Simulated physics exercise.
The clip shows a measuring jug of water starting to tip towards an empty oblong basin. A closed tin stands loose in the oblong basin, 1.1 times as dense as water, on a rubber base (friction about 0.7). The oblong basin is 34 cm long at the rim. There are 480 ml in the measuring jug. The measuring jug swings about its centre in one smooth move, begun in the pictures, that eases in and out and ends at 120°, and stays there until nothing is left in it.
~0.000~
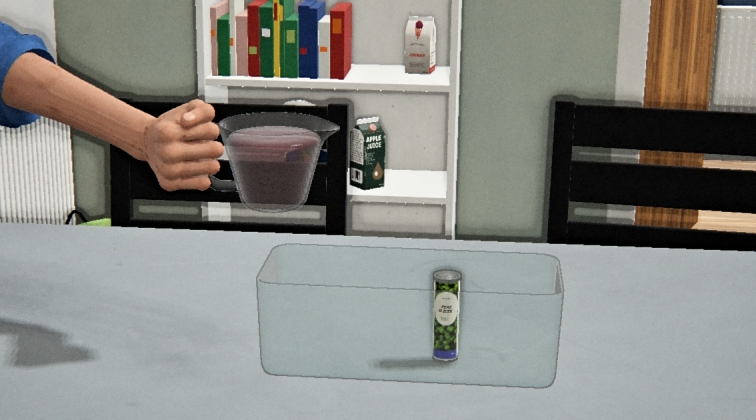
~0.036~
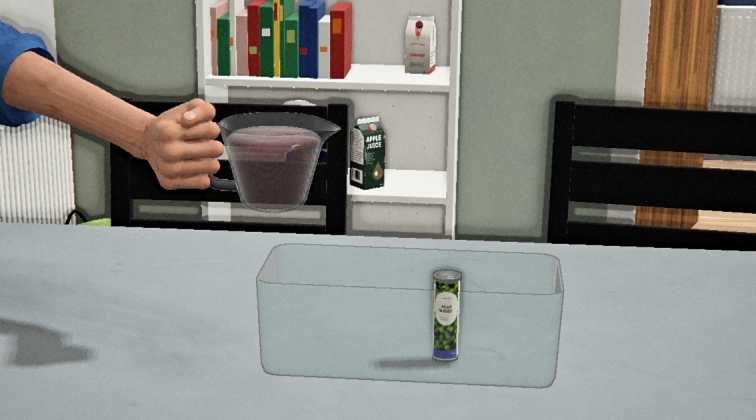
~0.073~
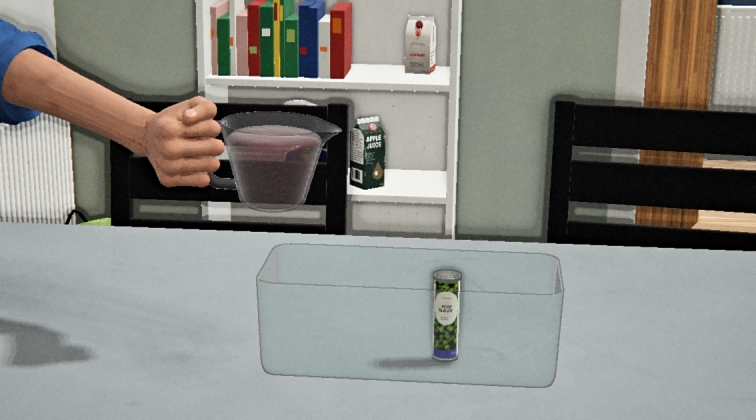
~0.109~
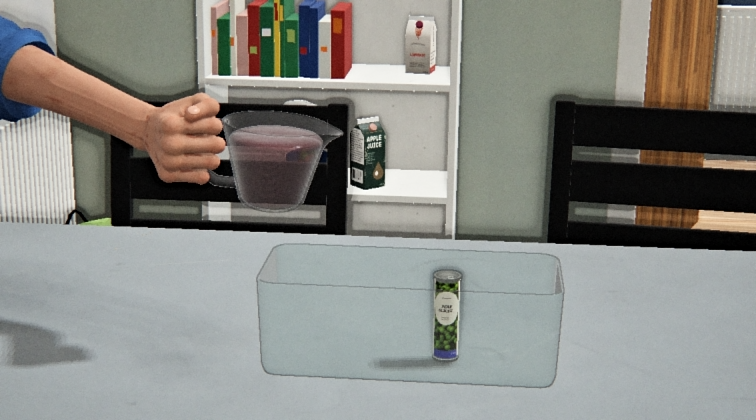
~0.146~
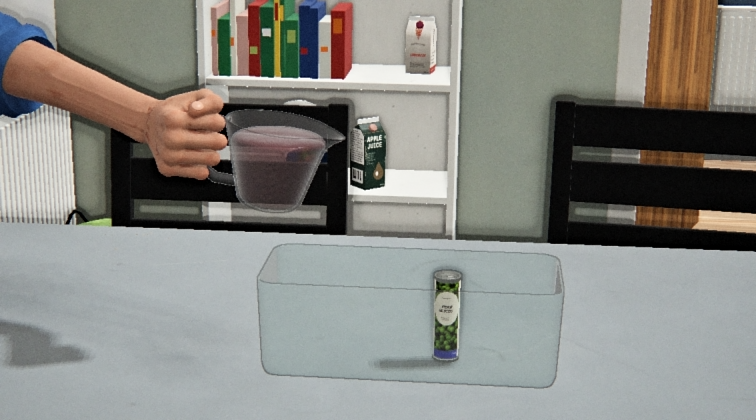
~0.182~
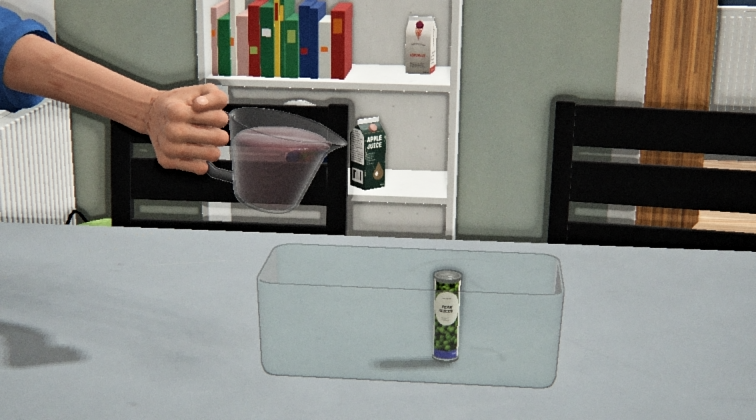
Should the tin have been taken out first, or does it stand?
It remains upright.
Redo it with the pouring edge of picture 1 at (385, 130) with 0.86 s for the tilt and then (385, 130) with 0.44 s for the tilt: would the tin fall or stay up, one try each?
First it goes over; then it topples.
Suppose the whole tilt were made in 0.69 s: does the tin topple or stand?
Then it remains upright.
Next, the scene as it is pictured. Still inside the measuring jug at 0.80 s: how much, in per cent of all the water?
Some 1 per cent.
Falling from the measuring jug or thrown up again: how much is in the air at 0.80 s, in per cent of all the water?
Some 3 per cent.
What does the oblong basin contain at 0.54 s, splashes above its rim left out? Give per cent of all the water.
Near 24 in a hundred.
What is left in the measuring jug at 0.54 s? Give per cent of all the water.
Near 48 in a hundred.
After 0.54 s the tilt is 82° and 48 per cent is still to pour; the tin stands where it began.
After 0.80 s the tilt is 118° and 1 per cent is still to pour; the tin stands where it began.
After 1.07 s the tilt is 120° and 0 per cent is still to pour; the tin stands where it began.
After 1.36 s the tilt is 120° and 0 per cent is still to pour; the tin stands where it began.
In the end the tin stands where it began.
